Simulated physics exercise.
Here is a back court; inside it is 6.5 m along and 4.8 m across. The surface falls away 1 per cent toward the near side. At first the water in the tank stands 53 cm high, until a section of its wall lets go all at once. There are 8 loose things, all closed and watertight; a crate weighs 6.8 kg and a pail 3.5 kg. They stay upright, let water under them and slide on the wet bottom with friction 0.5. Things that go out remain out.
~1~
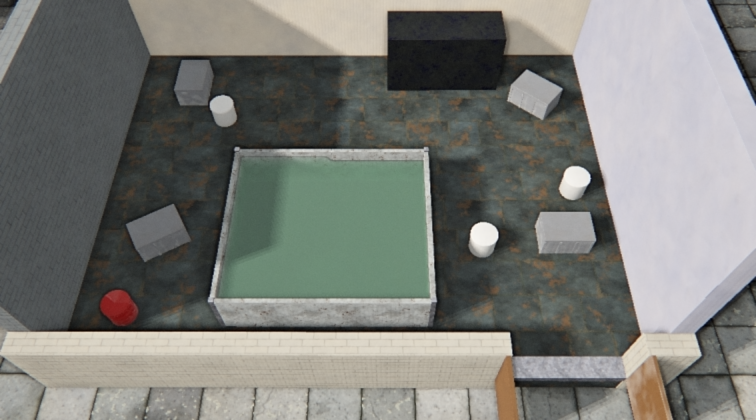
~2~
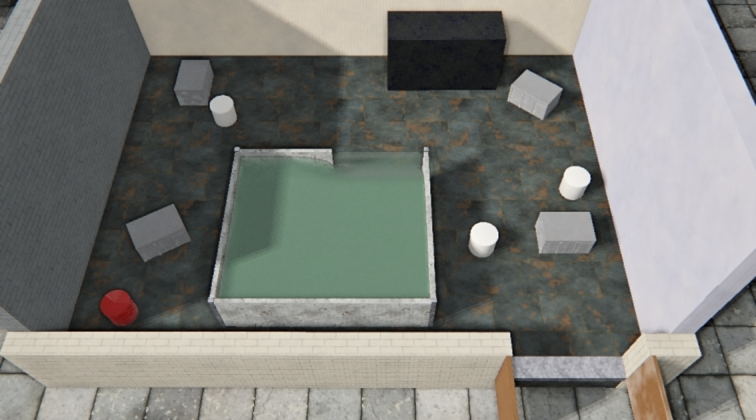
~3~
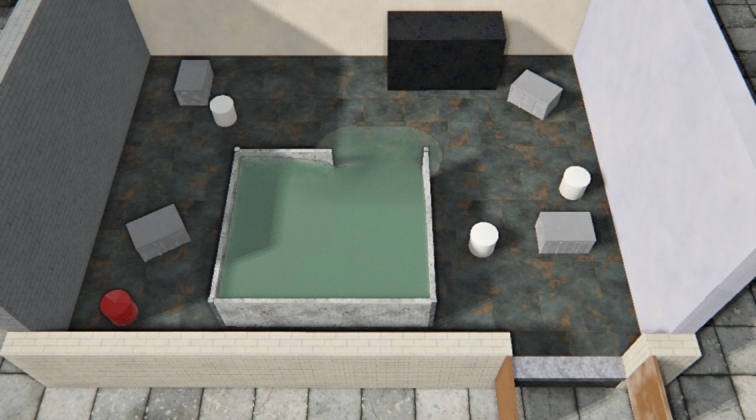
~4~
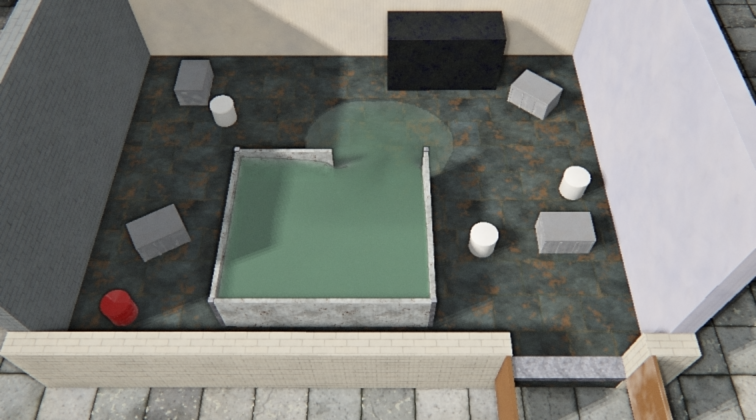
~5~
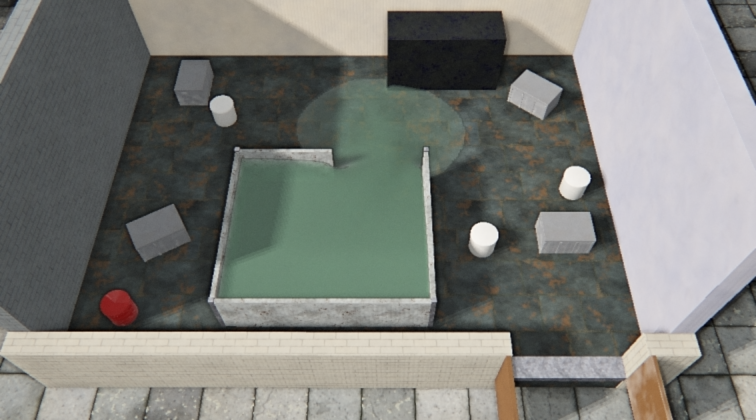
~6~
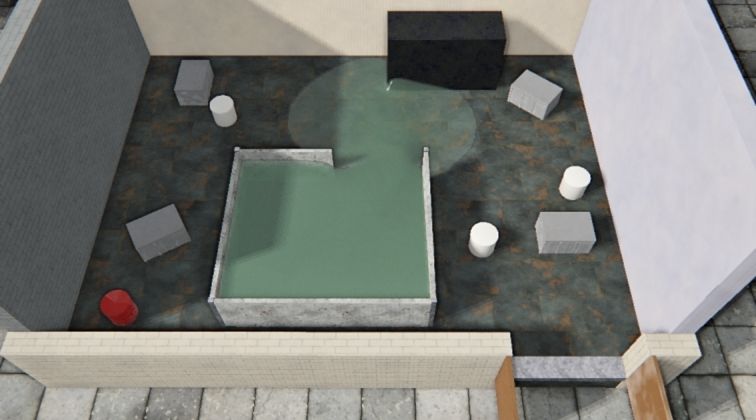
To begin with, a walled tank of green water stands in a court among grey blocks, white cylinders and a red pail. Then part of its far wall, toward the right, disappears, and a thin sheet of water spreads across the floor, reaching the black block at the back while the loose objects stay still.
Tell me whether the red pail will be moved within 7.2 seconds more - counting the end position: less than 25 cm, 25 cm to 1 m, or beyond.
Short shift.
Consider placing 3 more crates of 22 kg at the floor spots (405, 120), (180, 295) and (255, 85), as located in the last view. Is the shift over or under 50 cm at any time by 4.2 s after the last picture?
First beyond, then within, then beyond.
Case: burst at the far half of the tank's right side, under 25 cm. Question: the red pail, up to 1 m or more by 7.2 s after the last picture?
Outcome for the red pail: It remains nearly still.
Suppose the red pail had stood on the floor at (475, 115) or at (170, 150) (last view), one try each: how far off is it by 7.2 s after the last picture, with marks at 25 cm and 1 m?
First it is swept away, then it is swept away.
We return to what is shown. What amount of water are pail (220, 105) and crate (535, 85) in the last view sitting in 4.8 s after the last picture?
Some 4 cm at the first, some 12 cm at the second.
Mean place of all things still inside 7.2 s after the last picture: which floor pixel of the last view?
I'd say about (349, 264) in the last view.
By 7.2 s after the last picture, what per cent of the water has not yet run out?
Around 88 % of the water.
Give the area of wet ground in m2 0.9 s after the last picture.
Near 12.0 m2 in all.
Then, 0.9 s after the last picture the red pail is near (115, 303), 0.0 m from its start, aground; 0 of 8 are out; 0 afloat.
Then, 2.8 s after the last picture the red pail is near (115, 303), 0.0 m from its start, aground; 0 of 8 are out; 1 afloat.
Then, 4.8 s after the last picture the red pail is near (135, 328), 0.4 m from its start, afloat; 0 of 8 are out; 3 afloat.
Then, 7.2 s after the last picture the red pail is near (140, 324), 0.5 m from its start, afloat; 0 of 8 are out; 6 afloat.
